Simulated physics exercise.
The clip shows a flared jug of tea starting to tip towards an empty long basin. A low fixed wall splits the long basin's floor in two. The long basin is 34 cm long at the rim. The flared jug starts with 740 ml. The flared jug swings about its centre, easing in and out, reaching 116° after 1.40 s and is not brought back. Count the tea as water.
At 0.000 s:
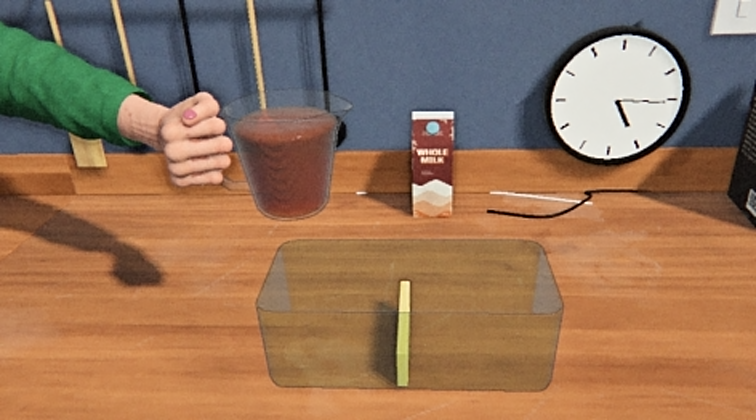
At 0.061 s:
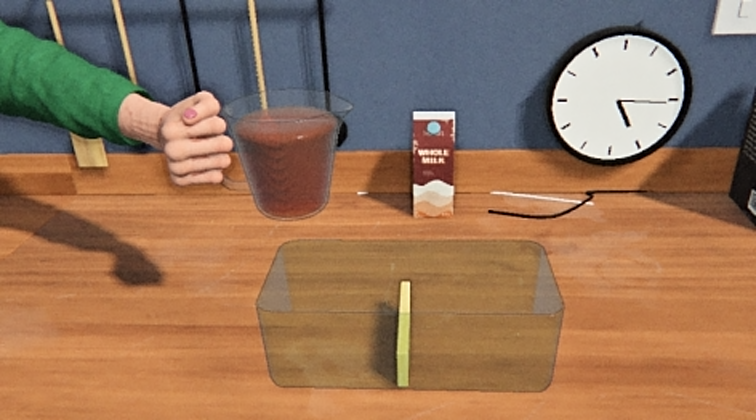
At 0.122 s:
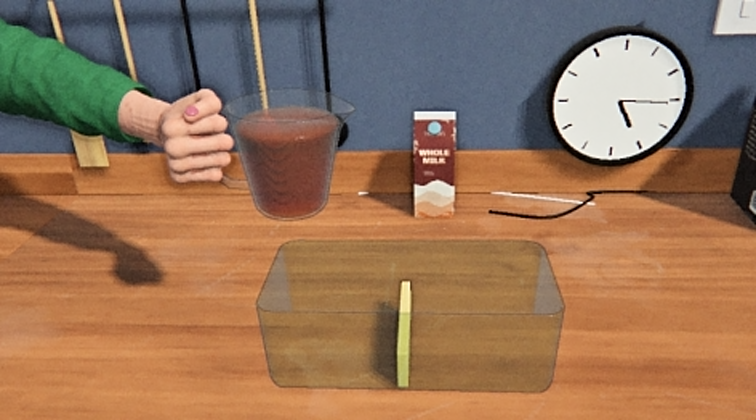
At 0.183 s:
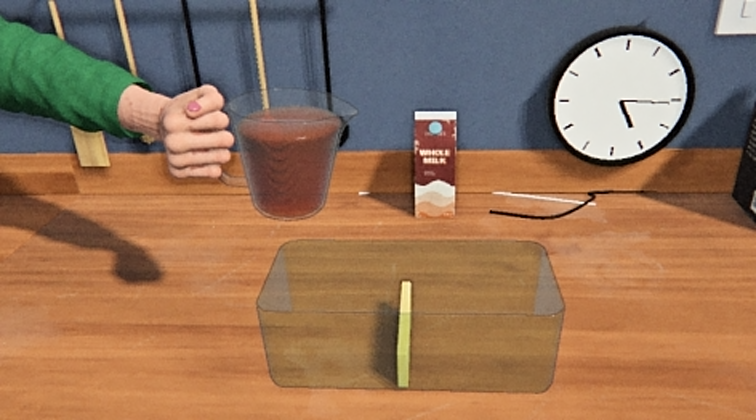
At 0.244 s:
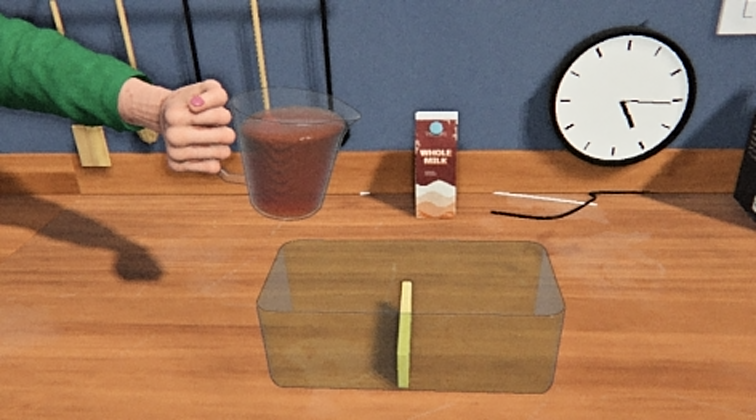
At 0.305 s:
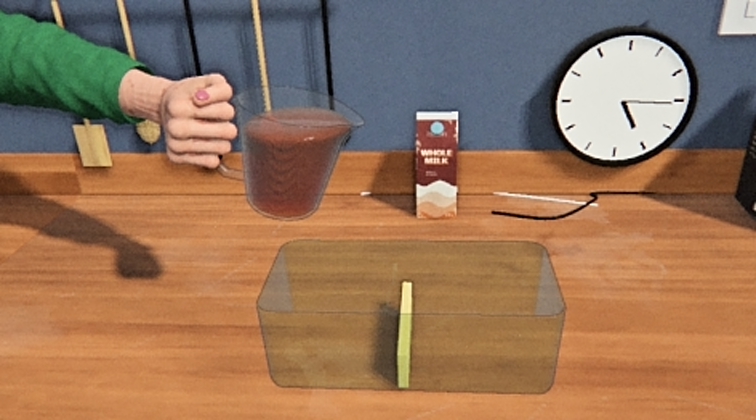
The clip opens with a hand in a green sleeve holding a clear flared jug of reddish-brown tea, up and to the left of an empty long basin with a low green wall inside. The jug barely moves at first, then leans gradually to the right, while the basin and milk carton stay still.
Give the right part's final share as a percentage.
Roughly 74 per cent is past the wall.
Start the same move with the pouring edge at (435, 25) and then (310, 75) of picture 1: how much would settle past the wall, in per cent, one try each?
In turn about 80 and 35 per cent.
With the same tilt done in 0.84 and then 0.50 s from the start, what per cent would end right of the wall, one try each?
First 55, then 35 per cent.
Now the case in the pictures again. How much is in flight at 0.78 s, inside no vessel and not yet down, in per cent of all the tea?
About 22 per cent.
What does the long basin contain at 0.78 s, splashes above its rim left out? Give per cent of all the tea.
About 12 per cent.
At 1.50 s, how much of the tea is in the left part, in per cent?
Near 24 in a hundred.
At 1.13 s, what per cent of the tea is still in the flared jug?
Near 8 in a hundred.
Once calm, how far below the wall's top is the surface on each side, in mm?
Left about 42 mm, right about 30 mm.
By 0.78 s the tilt is 69° and 66 per cent is still to pour, 0 is left of the wall and 13 right of it.
By 1.13 s the tilt is 106° and 8 per cent is still to pour, 11 is left of the wall and 70 right of it.
By 1.50 s the tilt is 116° and 0 per cent is still to pour, 25 is left of the wall and 74 right of it.
By 1.90 s the tilt is 116° and 0 per cent is still to pour, 25 is left of the wall and 74 right of it.
At rest 25 per cent lies left of the wall, 74 right of it and 1 outside.
